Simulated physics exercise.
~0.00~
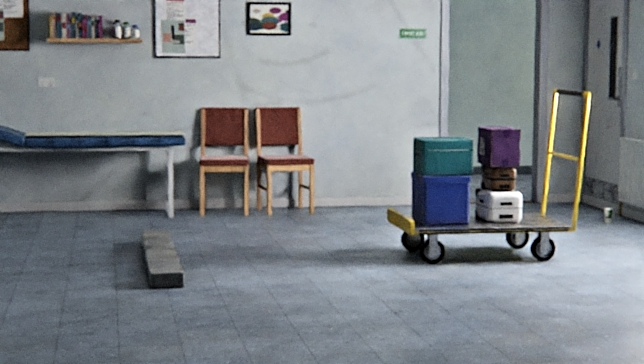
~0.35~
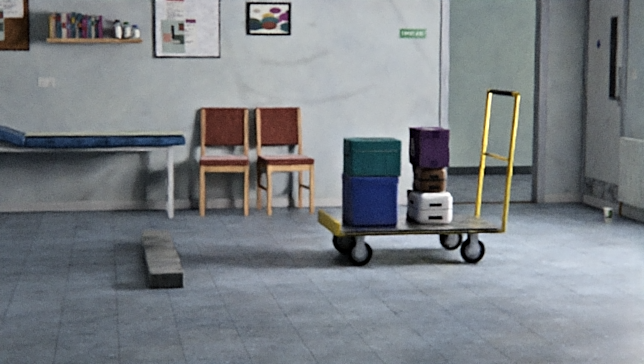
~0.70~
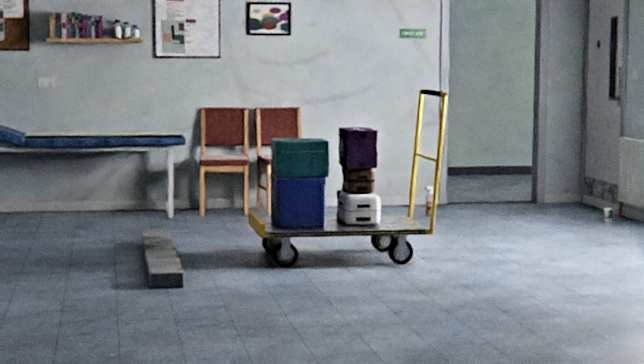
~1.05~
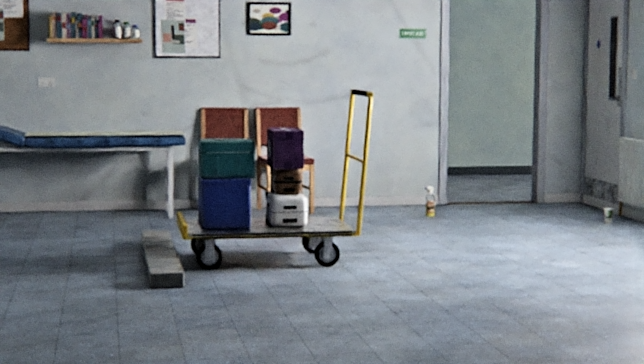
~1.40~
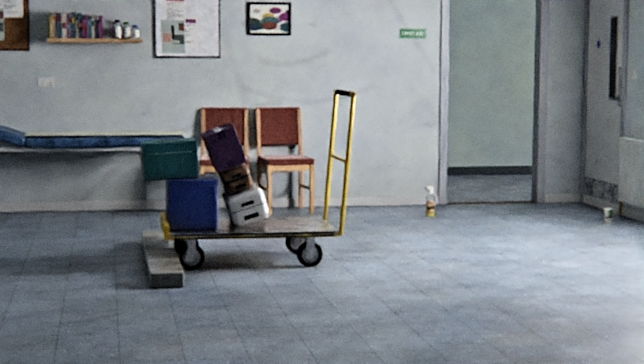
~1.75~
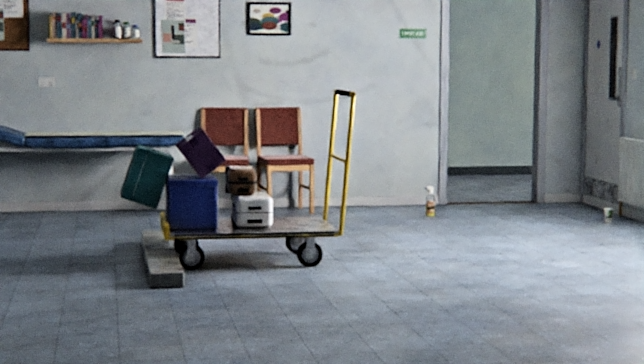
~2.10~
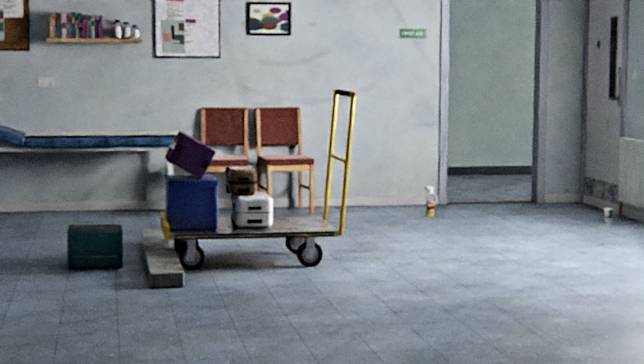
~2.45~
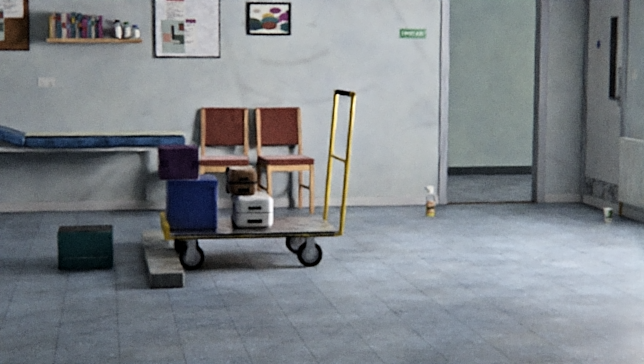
The footage shows a flatbed trolley carrying stacked boxes and cases left across a room until it stops at a low kerb. The teal box slides off the front and tumbles to the floor, while the purple box topples onto the blue one and the rest stay aboard.
